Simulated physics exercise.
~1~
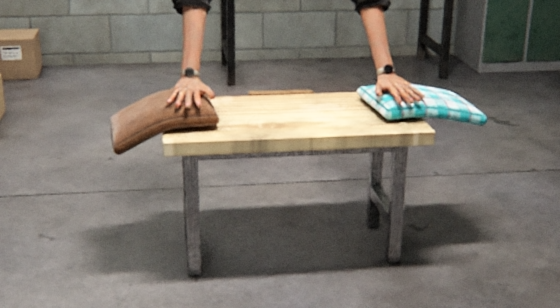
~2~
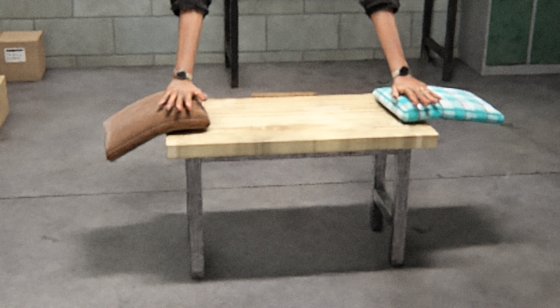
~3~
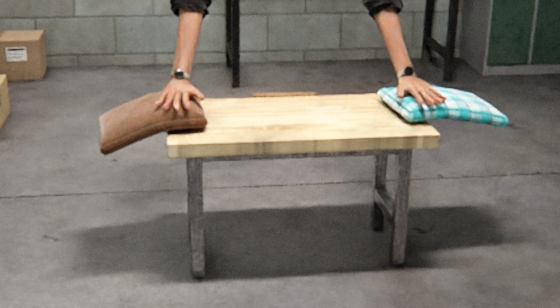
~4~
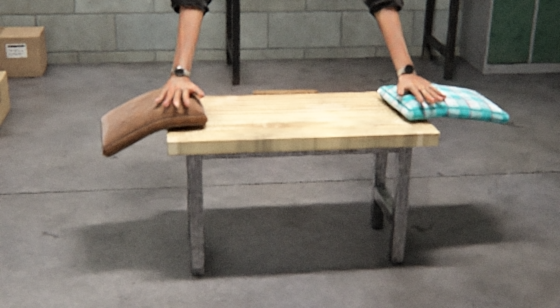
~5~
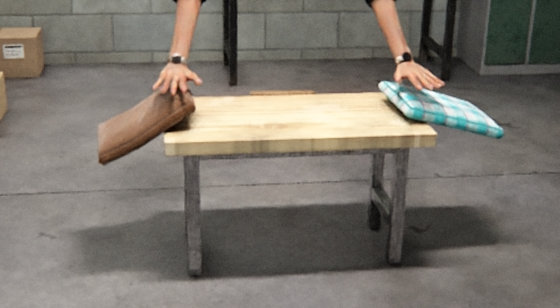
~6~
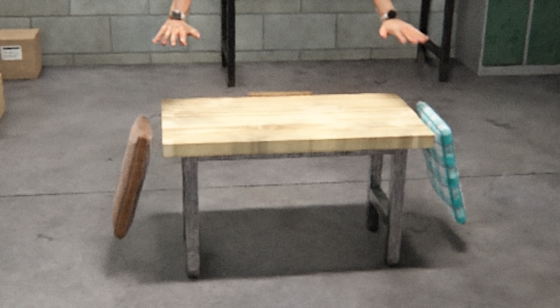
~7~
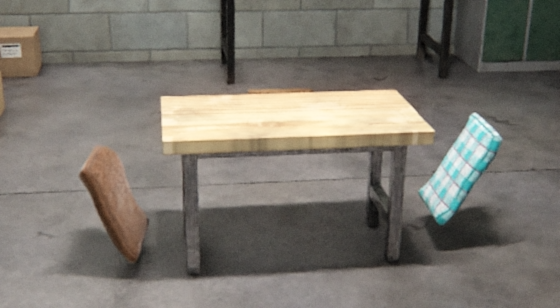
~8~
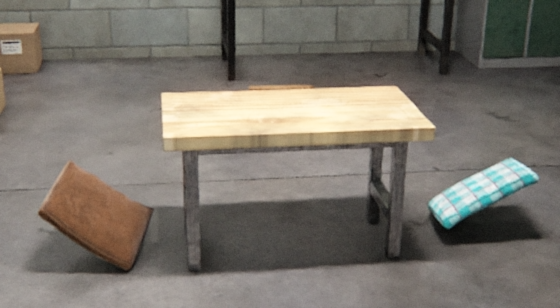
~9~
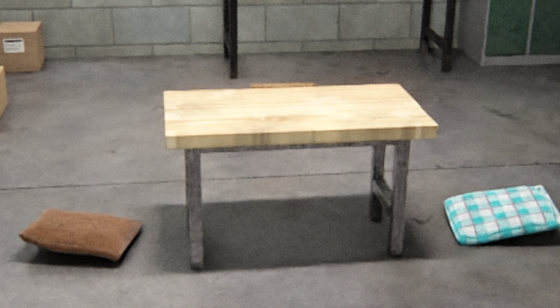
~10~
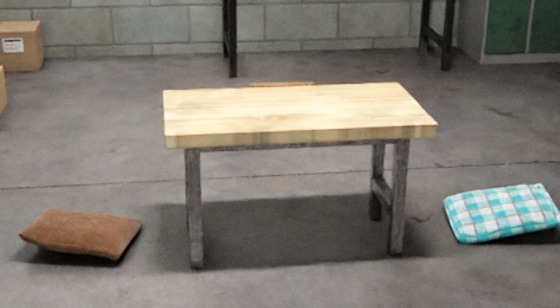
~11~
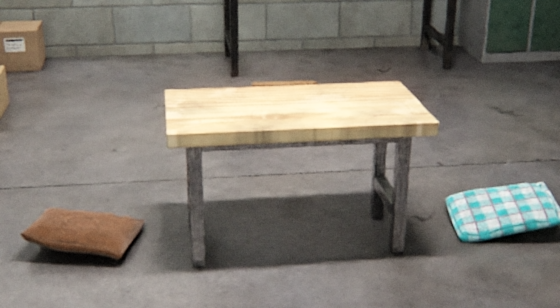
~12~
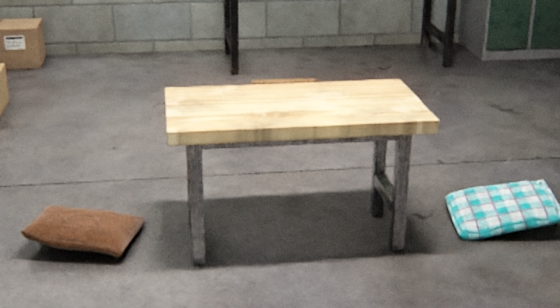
On a workshop bench, hands releasing brown and turquoise checked folded blankets, which tip off opposite ends and land on the floor.
